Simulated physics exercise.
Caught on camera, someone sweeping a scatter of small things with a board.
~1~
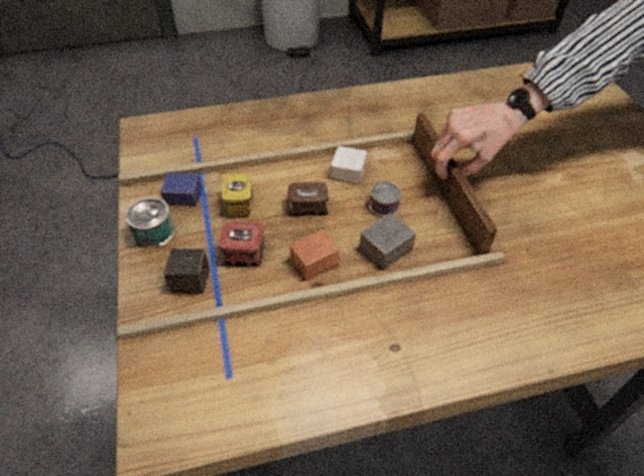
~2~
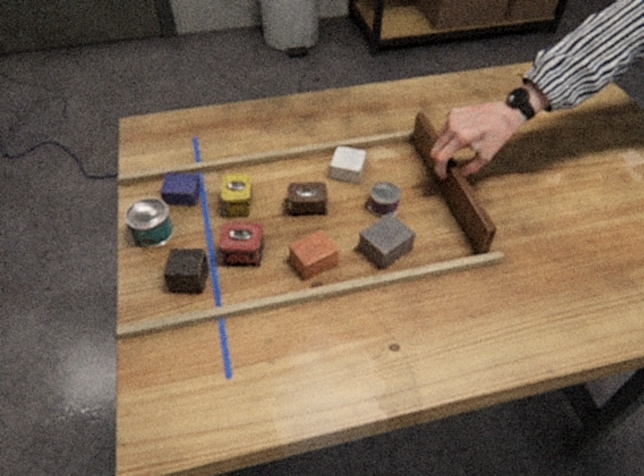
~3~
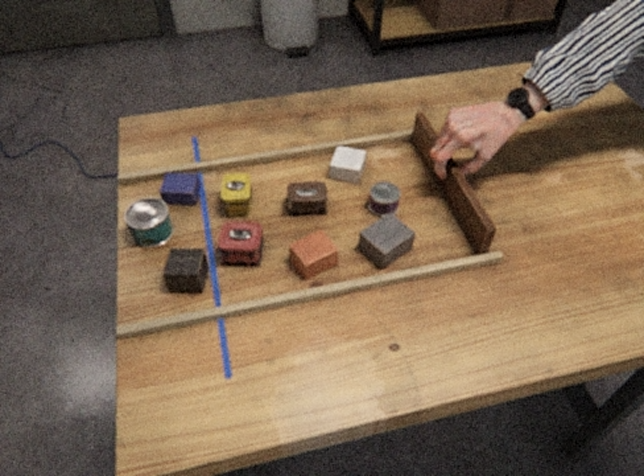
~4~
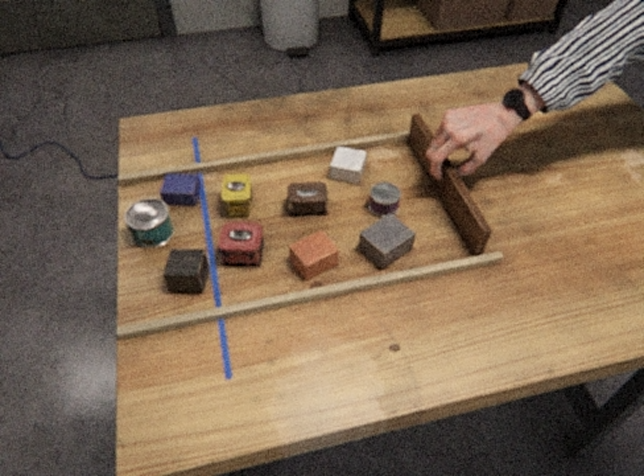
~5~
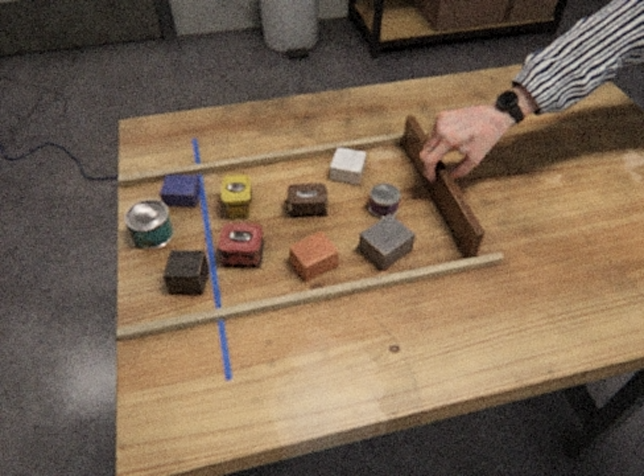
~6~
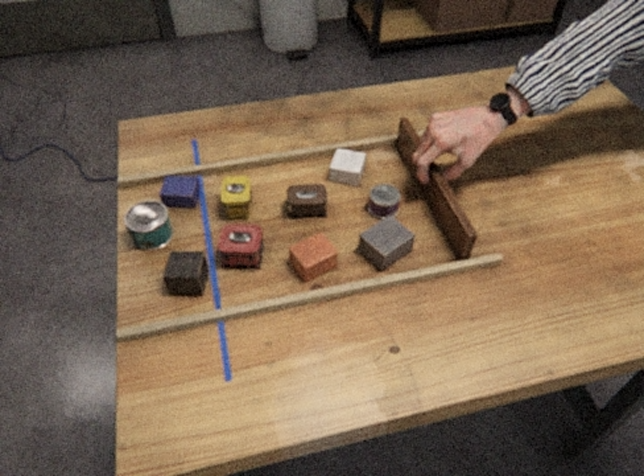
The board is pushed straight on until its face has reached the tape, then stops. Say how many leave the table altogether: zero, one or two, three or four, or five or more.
Outcome: The number that fall off is one or two.
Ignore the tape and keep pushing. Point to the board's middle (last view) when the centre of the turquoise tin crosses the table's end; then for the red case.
For the turquoise tin at (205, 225), for the red case at (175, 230).
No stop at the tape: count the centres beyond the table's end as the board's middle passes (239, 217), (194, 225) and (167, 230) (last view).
Past the end: 0, 2 and 6.
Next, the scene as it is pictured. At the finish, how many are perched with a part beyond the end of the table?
It comes to 2.
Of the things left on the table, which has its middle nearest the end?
Foremost is the turquoise tin.
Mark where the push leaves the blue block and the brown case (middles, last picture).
The blue block stops around (133, 194); the brown case around (169, 226).
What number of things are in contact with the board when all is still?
3 of them.
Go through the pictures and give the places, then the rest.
The first picture shows turquoise tin (151, 223); black block (187, 270); blue block (182, 189); board (450, 179); tape (209, 235).
The second picture shows black block (187, 270); red case (242, 244).
The third picture shows blue block (181, 189); brown case (307, 199).
The fourth picture shows turquoise tin (150, 223); yellow case (238, 195).
The fifth picture shows black block (187, 272); grey block (386, 242).
The sixth picture shows turquoise tin (150, 225); black block (187, 273); blue block (181, 192); board (432, 184); tape (208, 237).
Soon after, none off yet; turquoise tin at rest near (150, 225); black block at rest near (187, 273); blue block at rest near (181, 192).
At rest, the number that fall off is one or two; fallen, black block.
